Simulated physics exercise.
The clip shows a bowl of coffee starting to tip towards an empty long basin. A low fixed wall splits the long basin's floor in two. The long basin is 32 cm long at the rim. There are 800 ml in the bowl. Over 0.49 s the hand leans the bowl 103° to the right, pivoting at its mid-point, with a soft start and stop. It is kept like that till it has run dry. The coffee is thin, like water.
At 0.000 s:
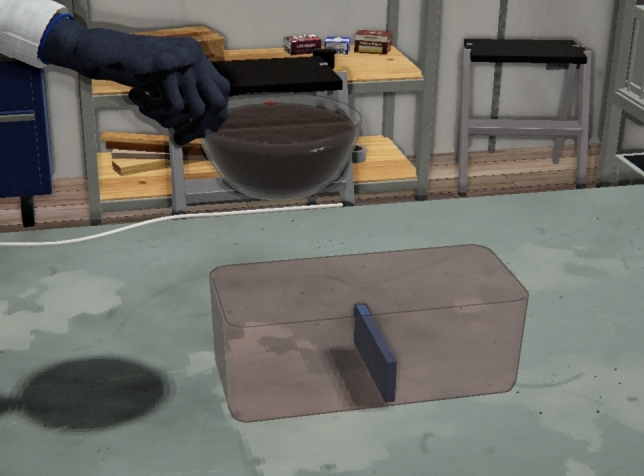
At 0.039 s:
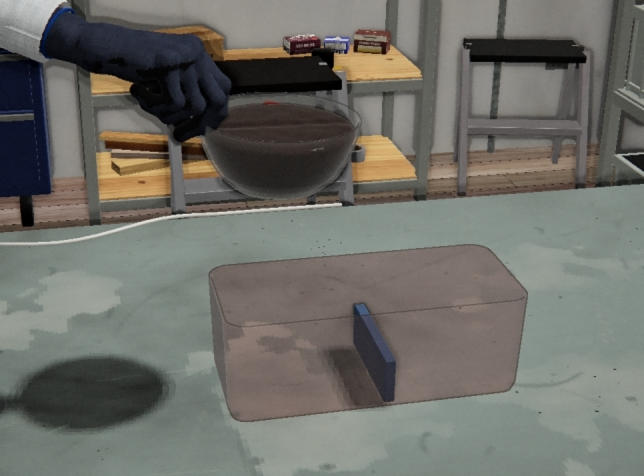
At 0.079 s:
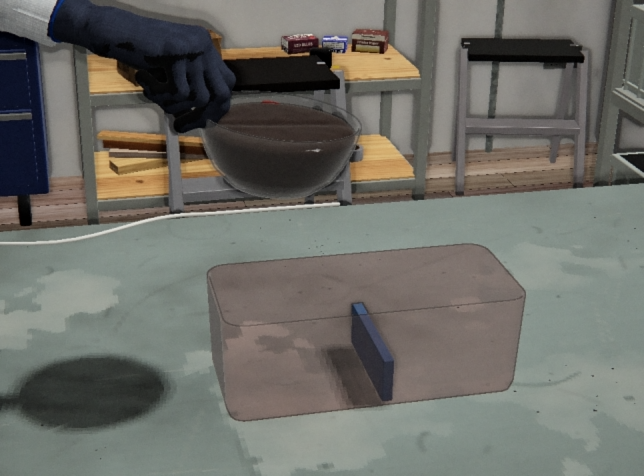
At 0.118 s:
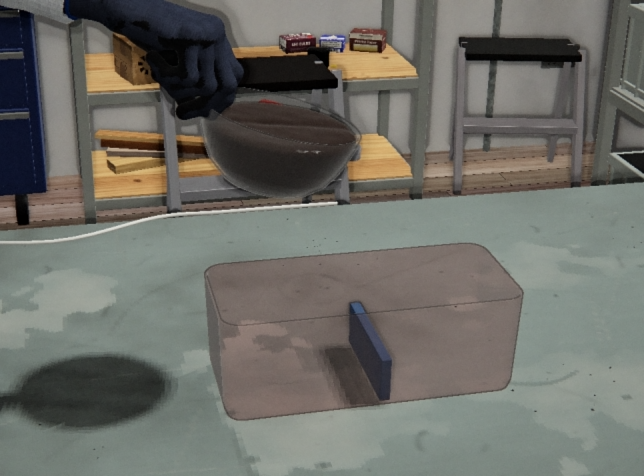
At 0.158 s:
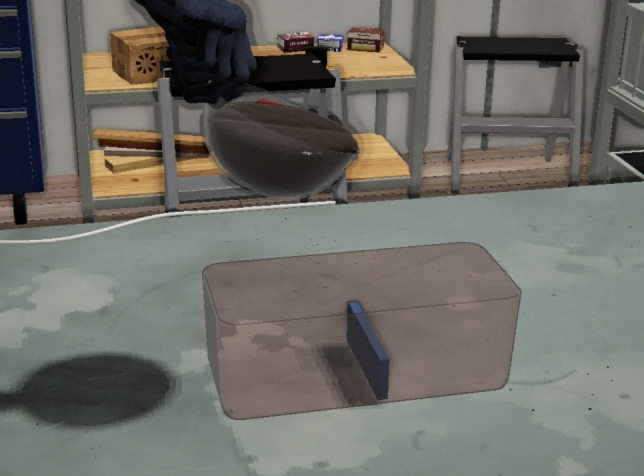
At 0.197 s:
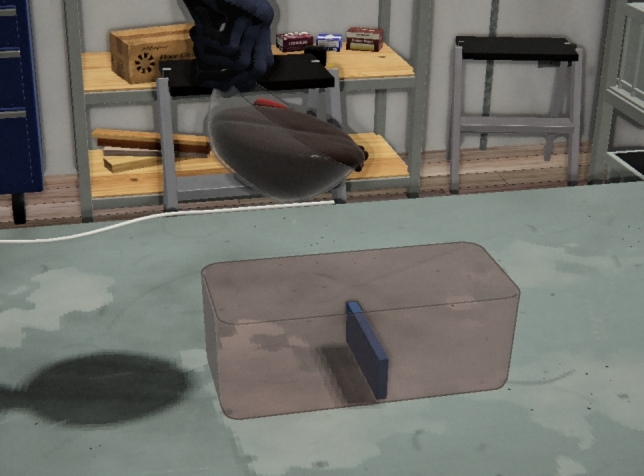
A gloved hand holding a clear bowl of dark liquid above a table leans it steadily to the right, while a long see-through basin with a blue wall inside stays still on the surface below.
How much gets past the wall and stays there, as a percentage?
About 54 per cent.
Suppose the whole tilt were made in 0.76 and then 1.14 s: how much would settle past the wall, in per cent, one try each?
First 75, then 80 per cent.
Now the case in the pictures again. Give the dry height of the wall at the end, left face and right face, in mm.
Left about 36 mm, right about 28 mm.
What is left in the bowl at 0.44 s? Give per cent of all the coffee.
About 8 per cent.
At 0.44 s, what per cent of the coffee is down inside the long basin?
About 44 per cent.
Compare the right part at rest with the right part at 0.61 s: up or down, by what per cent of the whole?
The share moves down, by some 2 per cent.
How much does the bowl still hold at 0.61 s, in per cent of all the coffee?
Some 0 per cent.
Then, 0.44 s in, the tilt is 100° and 8 per cent is still to pour, 1 is left of the wall and 42 right of it.
Then, 0.61 s in, the tilt is 103° and 0 per cent is still to pour, 25 is left of the wall and 56 right of it.
Then, 0.79 s in, the tilt is 103° and 0 per cent is still to pour, 31 is left of the wall and 51 right of it.
Then, 0.99 s in, the tilt is 103° and 0 per cent is still to pour, 37 is left of the wall and 56 right of it.
Finally, 39 per cent lies left of the wall, 54 right of it and 7 outside.
